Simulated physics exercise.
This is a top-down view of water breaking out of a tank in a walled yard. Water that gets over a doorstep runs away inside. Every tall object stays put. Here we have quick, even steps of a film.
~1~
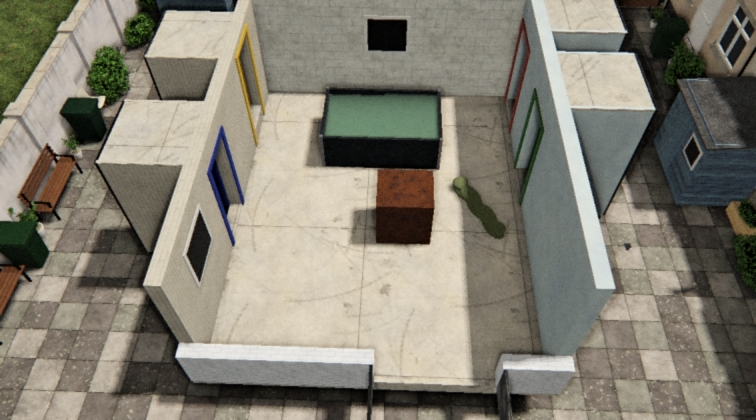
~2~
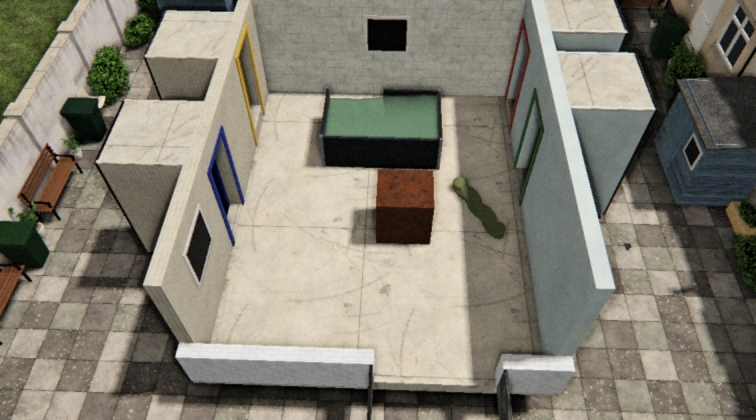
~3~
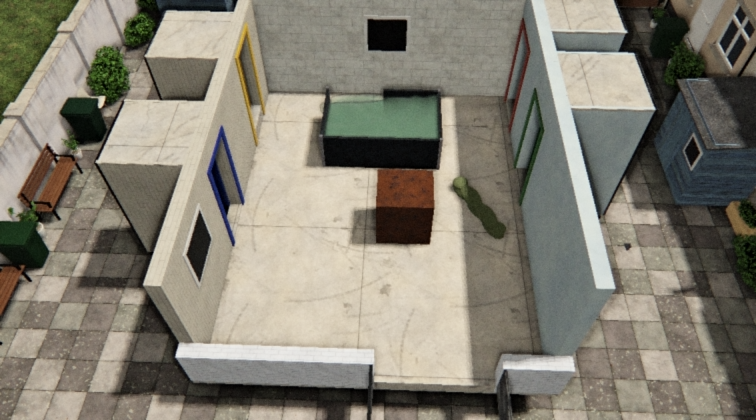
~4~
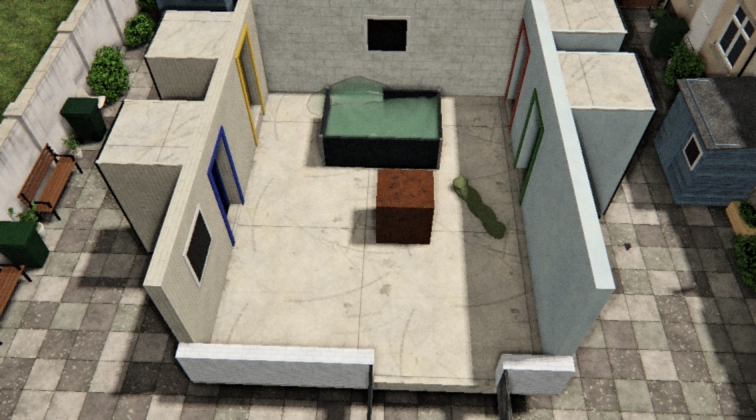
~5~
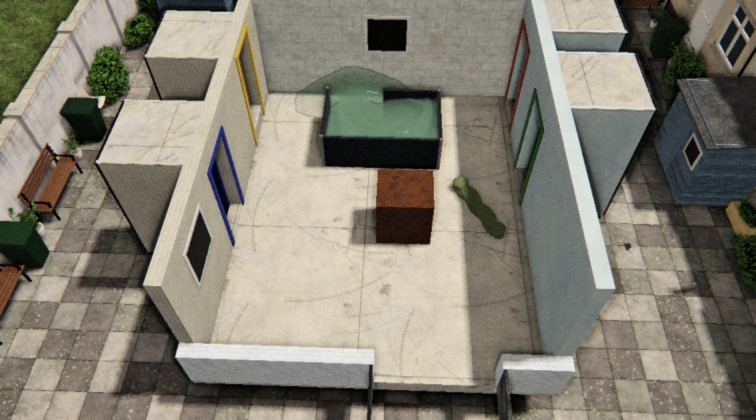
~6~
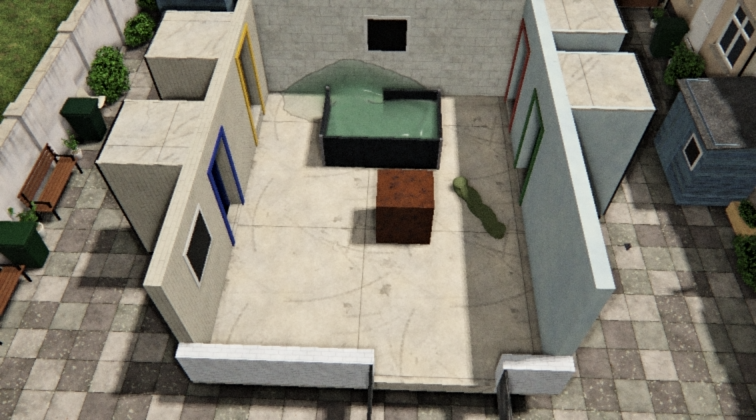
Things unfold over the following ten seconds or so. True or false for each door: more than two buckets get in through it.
The green door: True; the blue door: False; the yellow door: False; the red door: True.
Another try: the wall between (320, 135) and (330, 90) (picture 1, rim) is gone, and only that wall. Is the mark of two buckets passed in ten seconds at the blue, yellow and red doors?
Well, I'd say the blue door breaks the threshold, while the yellow door breaks the threshold and the red door breaks the threshold.
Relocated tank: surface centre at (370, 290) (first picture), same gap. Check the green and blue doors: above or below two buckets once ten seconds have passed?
Lab note - green door crosses the line; blue door crosses the line.
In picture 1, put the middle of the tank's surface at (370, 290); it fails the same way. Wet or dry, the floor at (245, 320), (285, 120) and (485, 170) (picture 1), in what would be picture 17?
Check in sequence: Still parched, soaked through, still parched.
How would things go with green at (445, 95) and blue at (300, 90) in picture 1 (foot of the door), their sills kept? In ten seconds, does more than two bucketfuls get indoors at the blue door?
Result - blue door exceeds the limit.
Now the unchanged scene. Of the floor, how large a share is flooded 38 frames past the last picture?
I'd put it at roughly 90 per cent.
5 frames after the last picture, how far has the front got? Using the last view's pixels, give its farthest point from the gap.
My guess would be about (501, 99).
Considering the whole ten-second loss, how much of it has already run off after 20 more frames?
Around 30 percent.
A moment on, water covers 15 % of the floor; the green door not reached, the blue door not reached, the yellow door wet at the sill, nothing in, the red door wet at the sill, nothing in.
Next, water covers 30 % of the floor; the green door wet at the sill, nothing in, the blue door wet at the sill, nothing in, the yellow door wet at the sill, nothing in, the red door over two buckets in.
Then, water covers 60 % of the floor; the green door wet at the sill, nothing in, the blue door wet at the sill, nothing in, the yellow door wet at the sill, nothing in, the red door far over two buckets in.
Later, water covers 90 % of the floor; the green door under two buckets in, the blue door wet at the sill, nothing in, the yellow door wet at the sill, nothing in, the red door far over two buckets in.
In the end, water covers 95 % of the floor; the green door over two buckets in, the blue door wet at the sill, nothing in, the yellow door wet at the sill, nothing in, the red door far over two buckets in.
